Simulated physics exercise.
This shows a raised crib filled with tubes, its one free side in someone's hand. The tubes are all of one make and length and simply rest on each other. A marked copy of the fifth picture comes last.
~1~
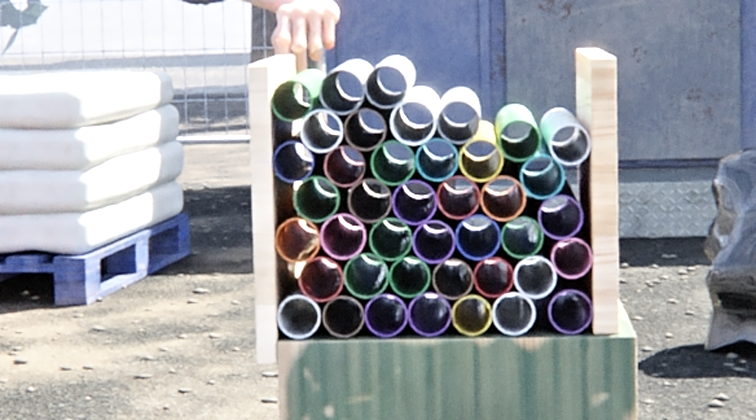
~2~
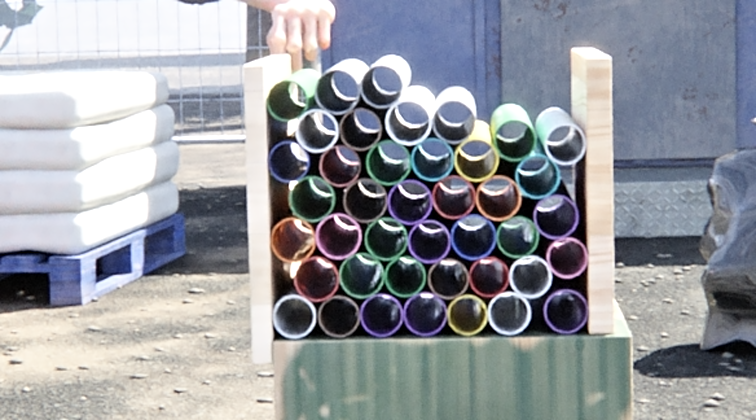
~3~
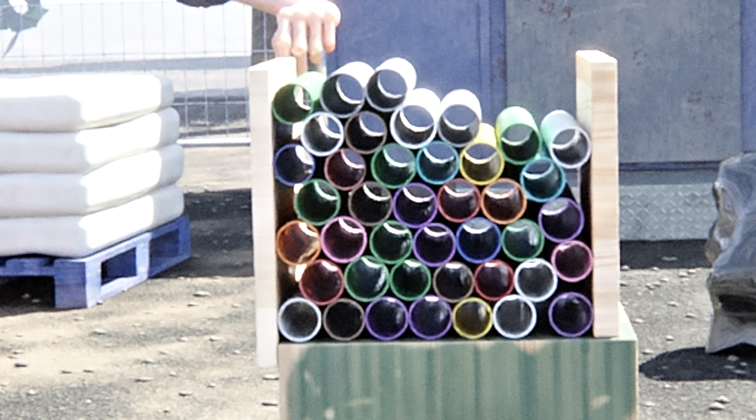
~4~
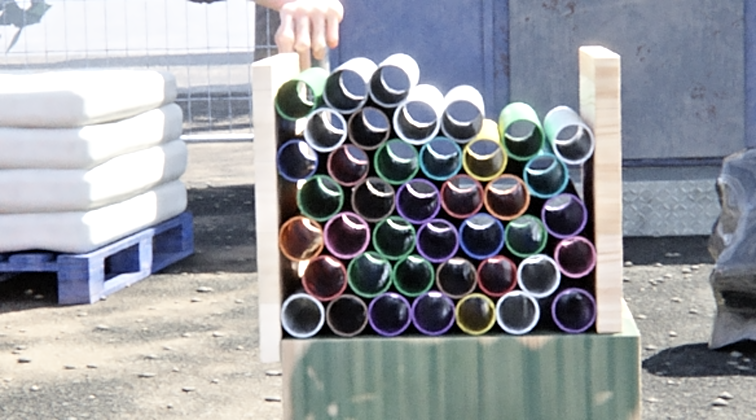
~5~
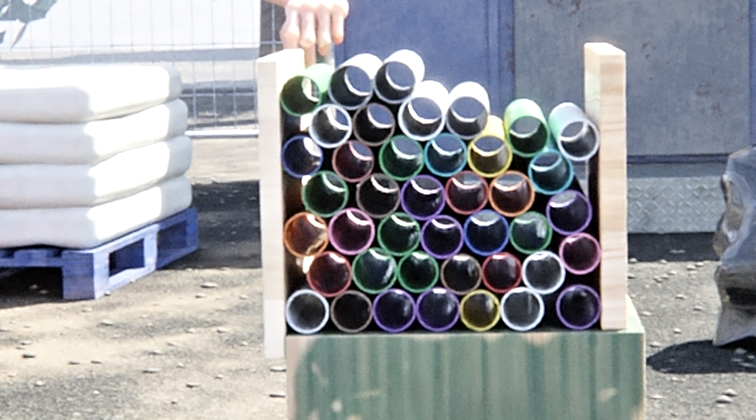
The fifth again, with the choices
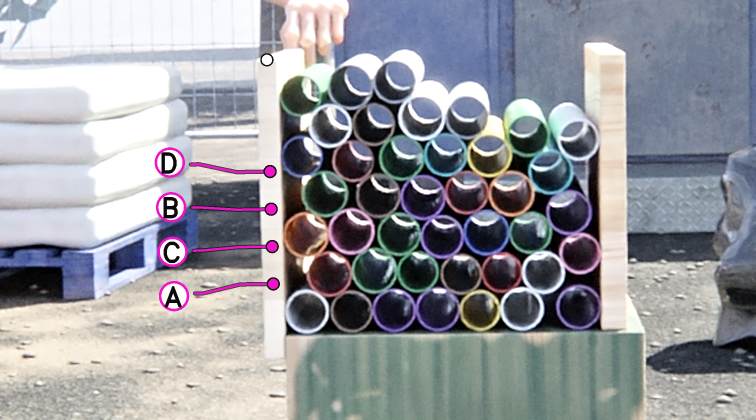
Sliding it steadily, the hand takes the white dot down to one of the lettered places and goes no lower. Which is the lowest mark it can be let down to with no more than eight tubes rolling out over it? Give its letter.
Mark C is as low as it can go.
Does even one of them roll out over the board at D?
Yes, at D.
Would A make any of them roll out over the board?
At A: Yes.
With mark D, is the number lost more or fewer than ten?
It loses fewer than ten.
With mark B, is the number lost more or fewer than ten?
It loses fewer than ten.
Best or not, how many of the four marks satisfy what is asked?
Three of the four.
On the marked copy, A at (273, 284); B at (271, 210); C at (272, 247); D at (270, 171); the white dot at (267, 60).
Taking C. A third of the way, top of the board (281, 141).
Two thirds of the way, top of the board (283, 235).
When it is over, top of the board (283, 246), about four out over the board.
As for the rest, A nine out over the board; B about four out over the board; D one out over the board.
